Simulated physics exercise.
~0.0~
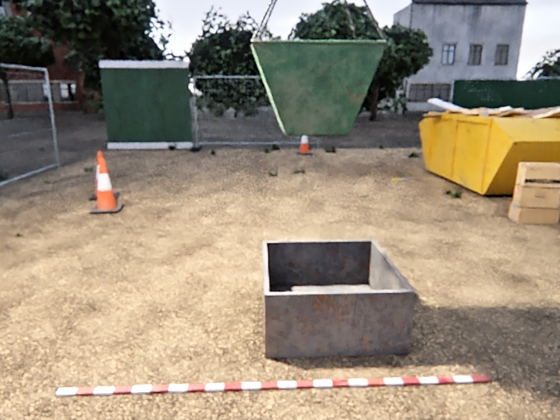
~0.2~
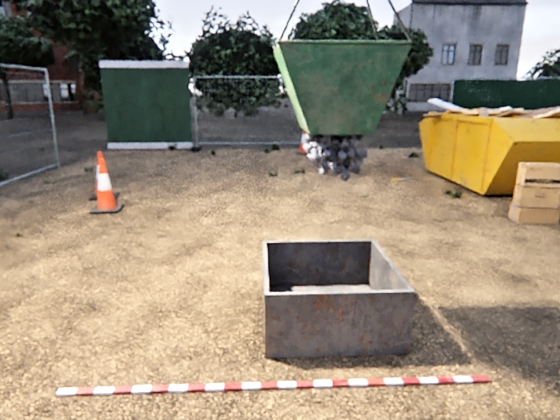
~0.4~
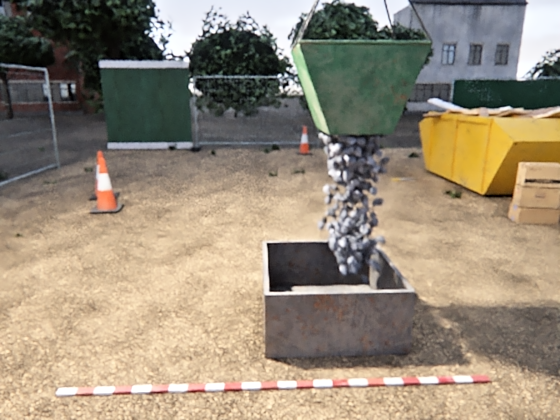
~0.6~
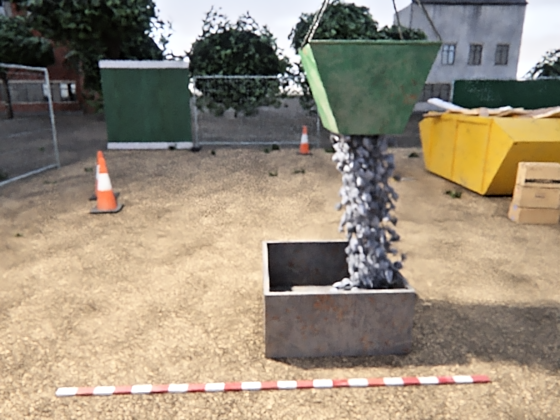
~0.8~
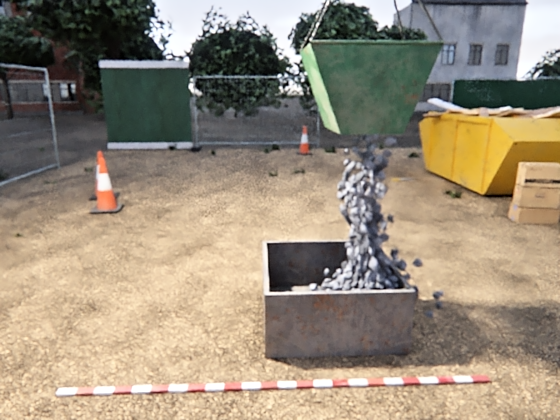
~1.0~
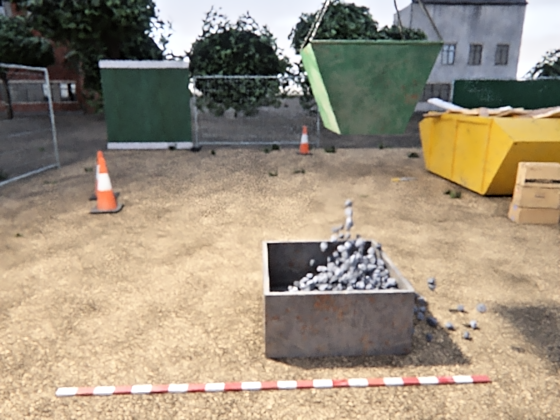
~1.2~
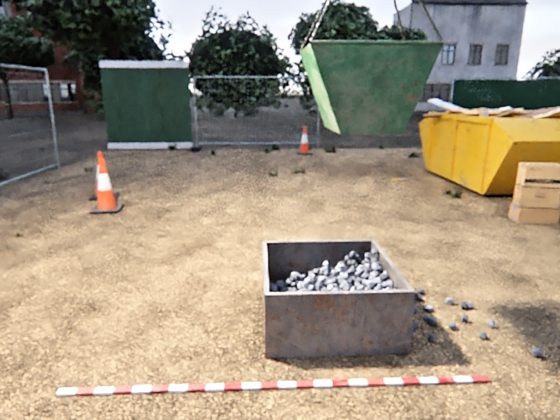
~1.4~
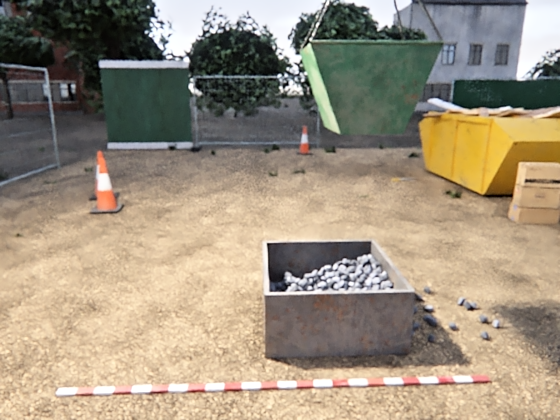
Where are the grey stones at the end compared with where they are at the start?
At the start they are out of sight inside the raised green hopper. At the end nearly all of them lie heaped in the metal bin below, with a few on the ground to its right.
